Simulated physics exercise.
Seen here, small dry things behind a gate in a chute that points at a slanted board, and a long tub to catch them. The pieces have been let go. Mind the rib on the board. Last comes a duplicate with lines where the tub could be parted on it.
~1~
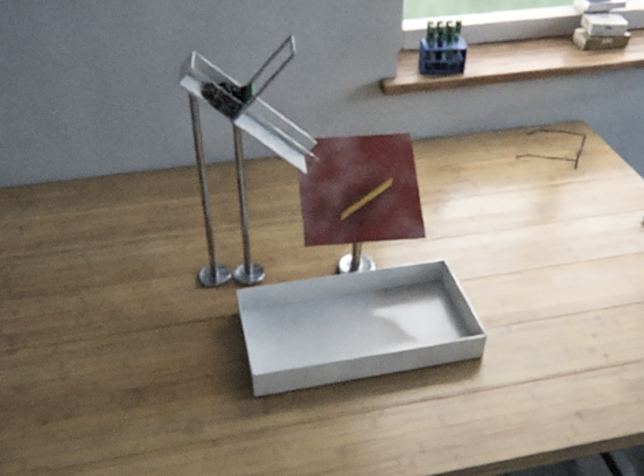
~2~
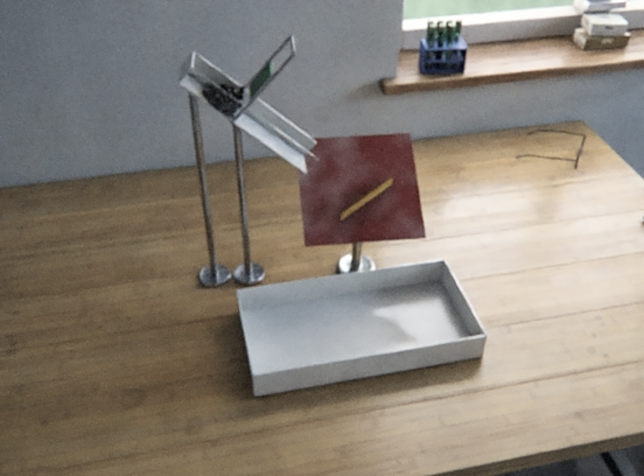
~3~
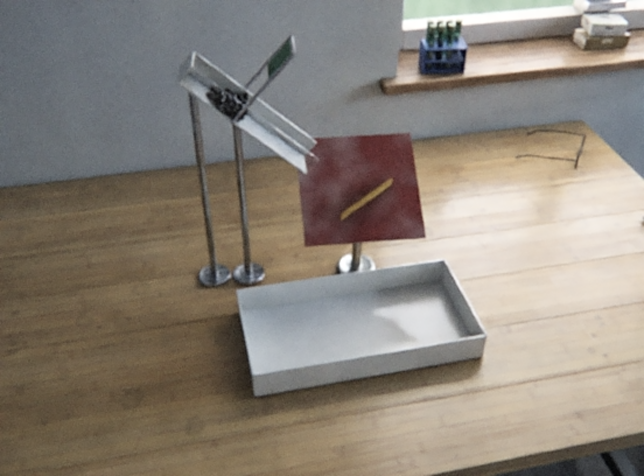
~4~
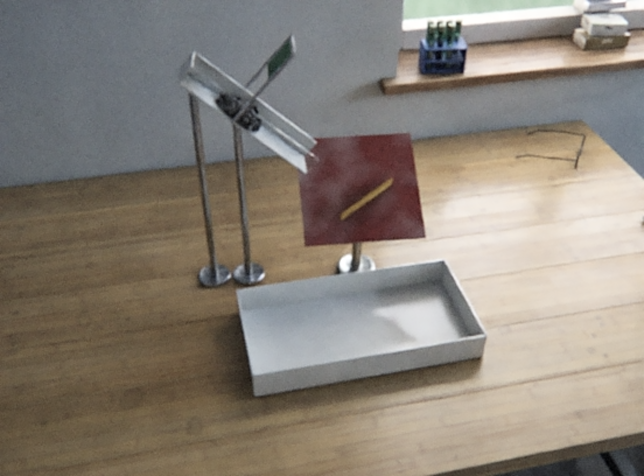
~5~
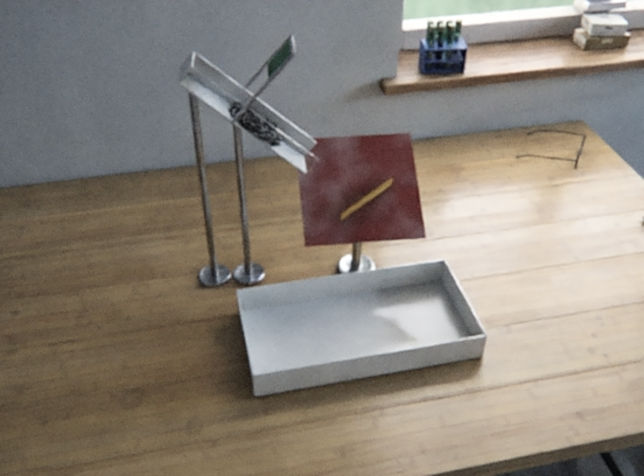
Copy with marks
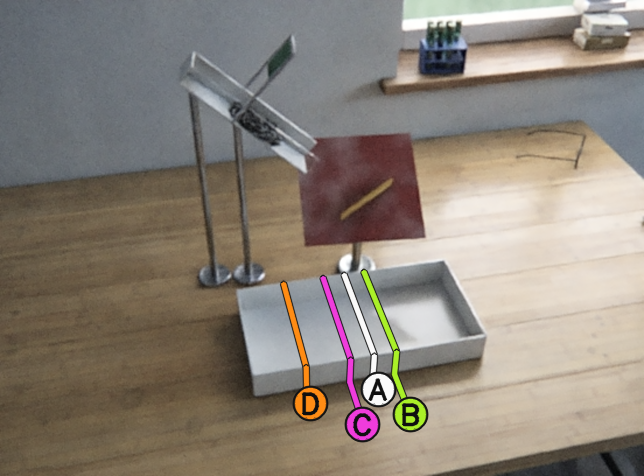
Small dark pieces slide down a sloping chute toward the lower right after a gate swings up, bunched together above a tilted dark red board with a yellow rib and an empty white tub on a wooden table.
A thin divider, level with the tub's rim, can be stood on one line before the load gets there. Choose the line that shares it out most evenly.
Line C does it best.
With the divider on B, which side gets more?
The left side.
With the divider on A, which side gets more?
More lands on the left.
On the marked copy, line A crosses the front rim at (374, 354); line B crosses the front rim at (396, 350); line C crosses the front rim at (350, 358); line D crosses the front rim at (305, 366).
Choosing A, of what is caught, all on the left of the divider, none on the right.
Choosing B, of what is caught, all on the left of the divider, none on the right.
Choosing C, of what is caught, about half on the left of the divider, about half on the right.
Choosing D, of what is caught, none on the left of the divider, all on the right.
